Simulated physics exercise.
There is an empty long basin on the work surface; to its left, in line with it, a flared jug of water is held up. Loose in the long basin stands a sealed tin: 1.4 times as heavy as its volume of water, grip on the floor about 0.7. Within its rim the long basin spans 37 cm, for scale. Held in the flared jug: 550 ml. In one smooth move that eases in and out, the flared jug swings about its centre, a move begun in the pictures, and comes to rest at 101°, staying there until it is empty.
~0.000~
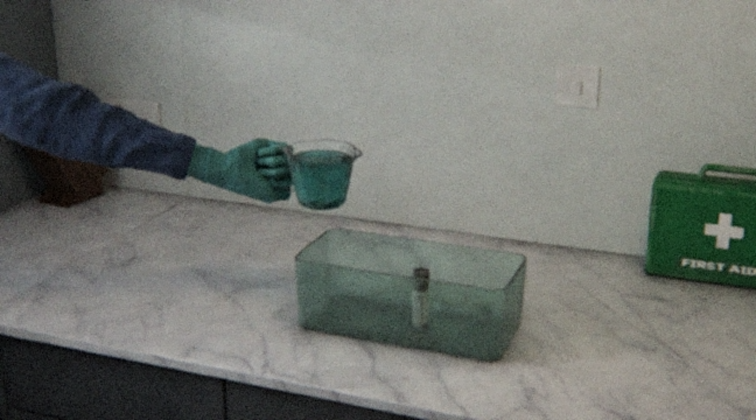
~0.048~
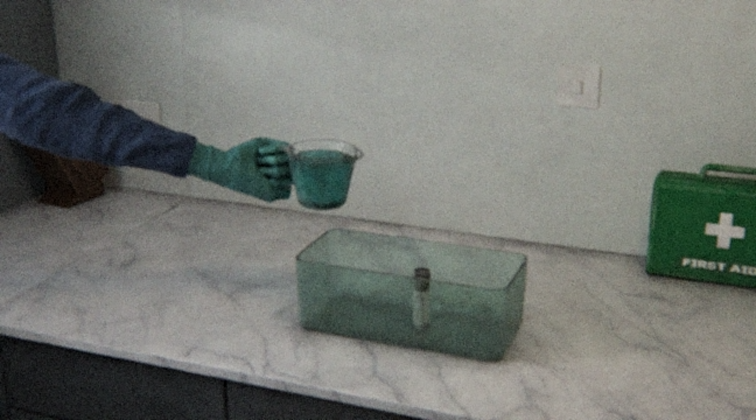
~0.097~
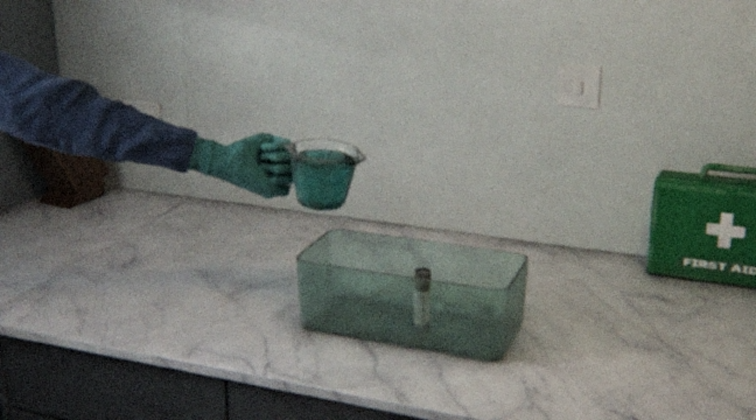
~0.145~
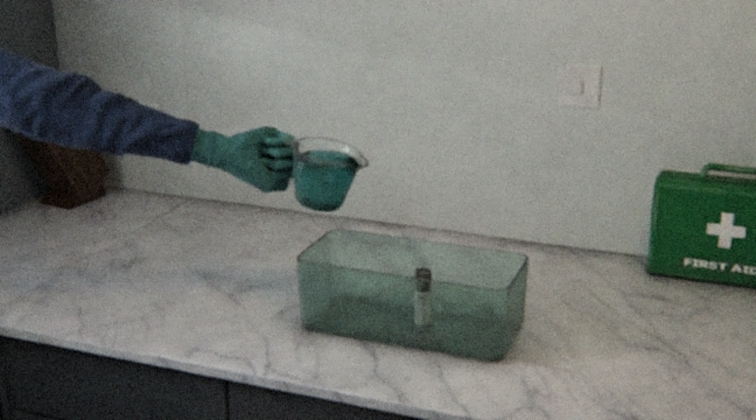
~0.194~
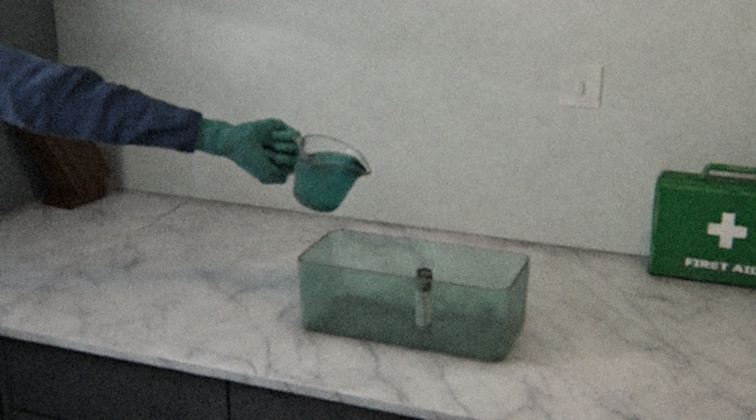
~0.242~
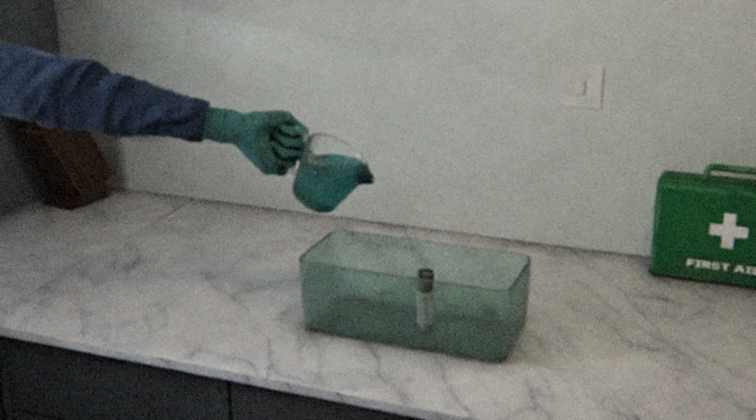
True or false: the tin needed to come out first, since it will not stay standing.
False.
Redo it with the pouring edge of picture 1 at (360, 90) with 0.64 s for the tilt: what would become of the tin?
After that, the tin overturns.
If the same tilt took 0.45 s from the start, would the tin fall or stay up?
Outcome - the tin remains standing.
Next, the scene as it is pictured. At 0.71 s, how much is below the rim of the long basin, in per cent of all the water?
Roughly 88 %.
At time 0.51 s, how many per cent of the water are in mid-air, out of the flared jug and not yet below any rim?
Around 28 in a hundred.
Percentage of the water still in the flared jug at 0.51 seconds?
About 40 per cent.
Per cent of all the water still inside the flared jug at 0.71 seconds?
5 in a hundred, give or take.
By 0.51 s the tilt is 91° and 40 per cent is still to pour; the tin stands where it began.
By 0.71 s the tilt is 101° and 5 per cent is still to pour; the tin stands where it began.
By 0.92 s the tilt is 101° and 0 per cent is still to pour; the tin stands where it began.
By 1.14 s the tilt is 101° and 0 per cent is still to pour; the tin stands where it began.
At rest the tin stands where it began.
